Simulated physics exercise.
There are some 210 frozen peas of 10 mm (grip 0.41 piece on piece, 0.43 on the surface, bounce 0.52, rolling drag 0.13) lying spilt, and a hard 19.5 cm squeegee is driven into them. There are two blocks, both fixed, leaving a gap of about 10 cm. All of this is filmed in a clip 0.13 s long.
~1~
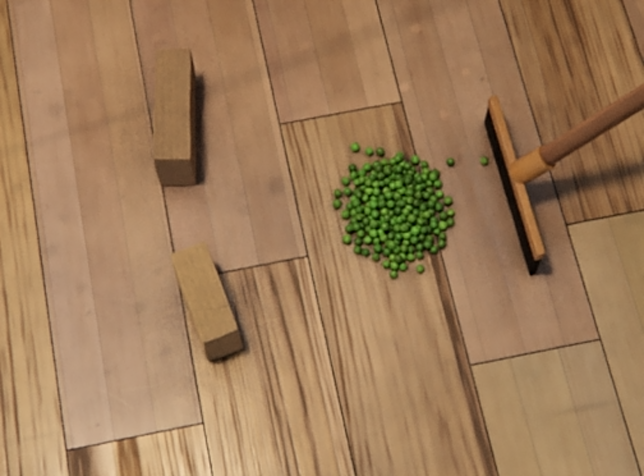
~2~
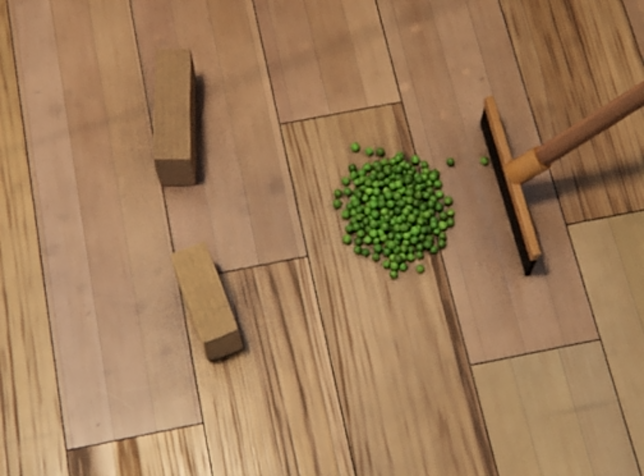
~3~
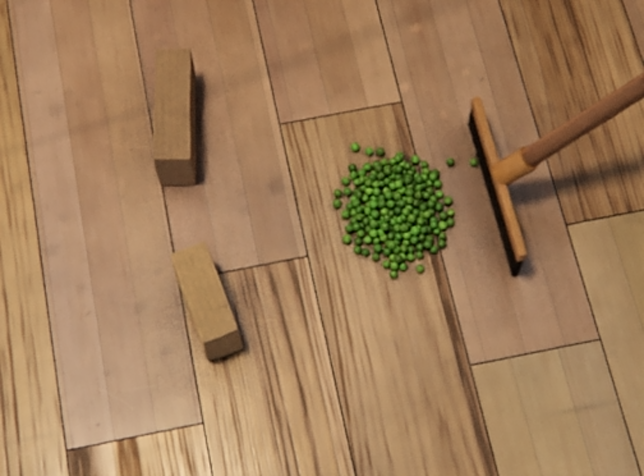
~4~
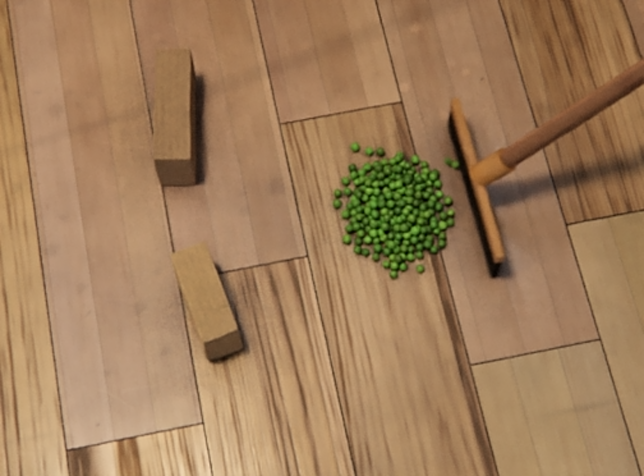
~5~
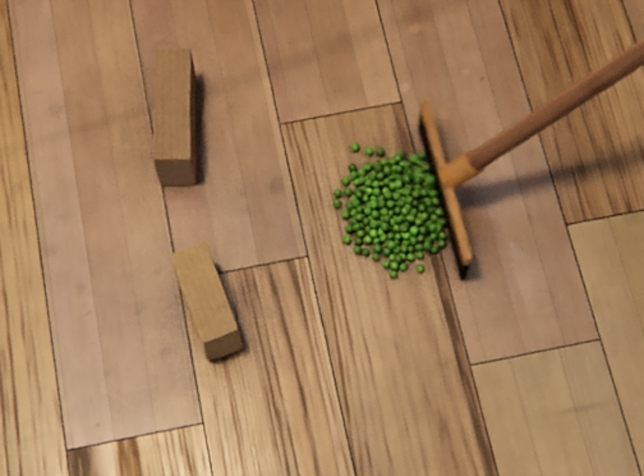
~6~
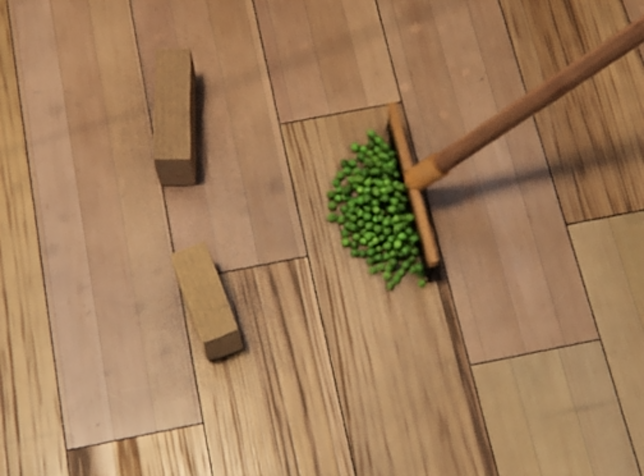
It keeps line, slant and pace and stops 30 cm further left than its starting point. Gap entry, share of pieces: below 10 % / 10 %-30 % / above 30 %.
It is going to be a robust showing at the gap.
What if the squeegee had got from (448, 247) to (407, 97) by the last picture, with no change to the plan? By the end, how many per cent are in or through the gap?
Through 40.
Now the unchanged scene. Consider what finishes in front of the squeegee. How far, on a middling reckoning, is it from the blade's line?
11 cm.
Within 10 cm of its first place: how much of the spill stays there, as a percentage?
About 0 per cent.
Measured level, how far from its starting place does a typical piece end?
Estimate: Approx. 30 cm.
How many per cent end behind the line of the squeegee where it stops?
It comes to about 5 per cent.
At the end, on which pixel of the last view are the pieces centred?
It settles with its middle around (190, 224).
Then, 0.13 s after the last picture, squeegee 29 cm from its start, spill 28 cm wide; round the near block 5 %, held up before the blocks 95 %.
Then, 0.26 s after the last picture, squeegee 30 cm from its start, spill 35 cm wide; in or through the gap 40 %, round the near block 10 %, held up before the blocks 45 %.
Then, 0.37 s after the last picture, squeegee 30 cm from its start, spill 40 cm wide; in or through the gap 45 %, round the near block 10 %, held up before the blocks 45 %.
In the end, in or through the gap 40 %, round the near block 10 %, round the far block 5 %, held up before the blocks 45 %.
